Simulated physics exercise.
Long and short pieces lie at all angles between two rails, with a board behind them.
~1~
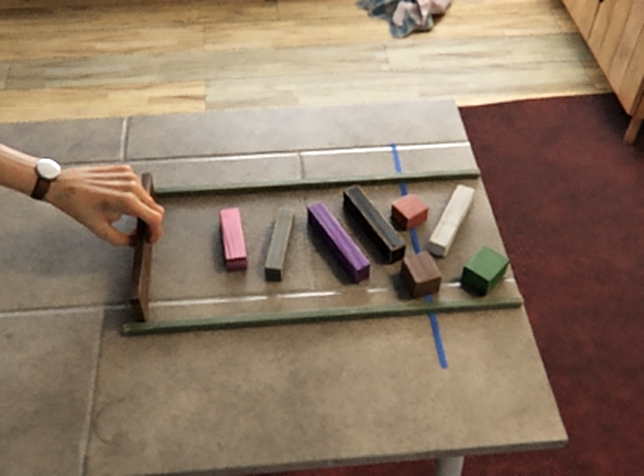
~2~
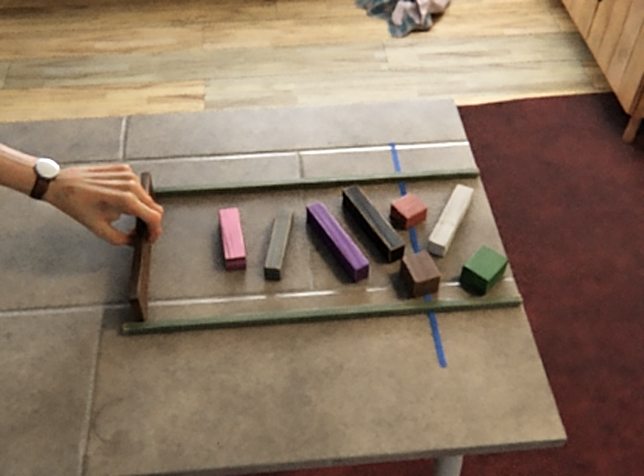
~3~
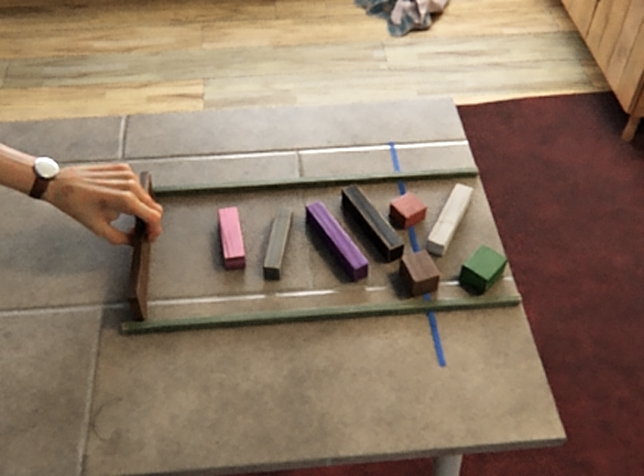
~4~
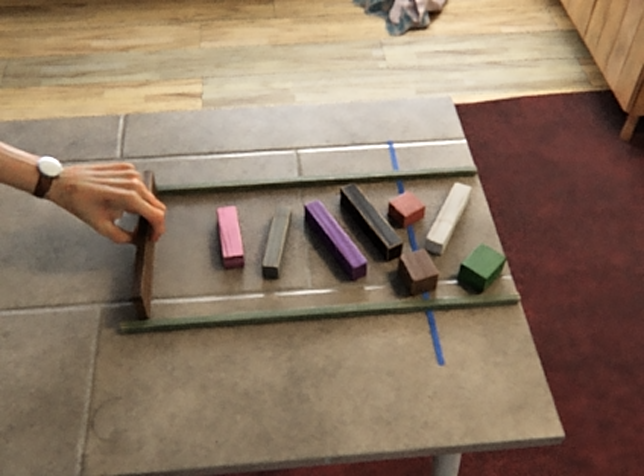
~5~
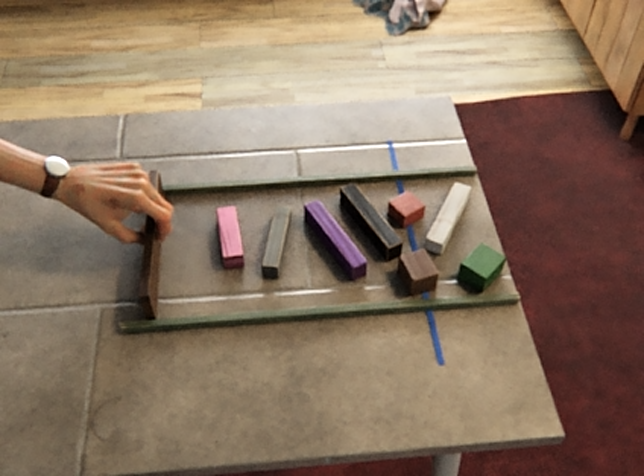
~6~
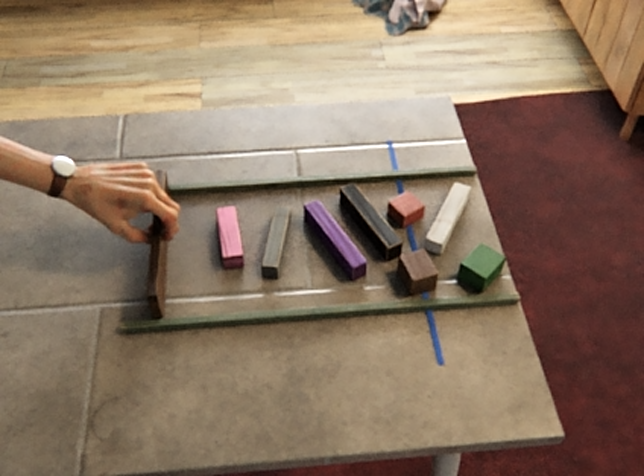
The clip shows a hand holding an upright board between two green rails on a table, with coloured blocks and sticks lying beyond it. The hand stays still at first, then slides the board slightly right; the pieces remain in place.
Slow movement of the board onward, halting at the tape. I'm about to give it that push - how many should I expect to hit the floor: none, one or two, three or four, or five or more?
Expect one or two.
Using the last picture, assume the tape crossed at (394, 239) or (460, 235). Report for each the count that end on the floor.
The first try gives 0 and the second gives 5.
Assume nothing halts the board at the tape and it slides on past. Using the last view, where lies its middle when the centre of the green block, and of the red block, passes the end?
Near (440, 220) in the first case, near (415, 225) in the other.
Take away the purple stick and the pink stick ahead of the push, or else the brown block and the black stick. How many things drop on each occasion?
Taking the two tries in turn, it comes to 0 and 0.
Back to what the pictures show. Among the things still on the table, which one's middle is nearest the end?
Result: The red block.
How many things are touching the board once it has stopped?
I count 1 of them.
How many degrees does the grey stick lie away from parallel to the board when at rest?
I'd put it at about 0°.
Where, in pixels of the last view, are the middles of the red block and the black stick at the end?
The red block comes to rest at (483, 192), and the black stick comes to rest at (466, 206).
Early on, none off yet; green block at rest near (482, 267); white stick at rest near (448, 217); red block at rest near (406, 209).
A while later, none off yet; green block at rest near (482, 267); white stick at rest near (448, 217); red block travelled a little near (419, 209).
Finally, the number that fall off is one or two; lost, white stick.
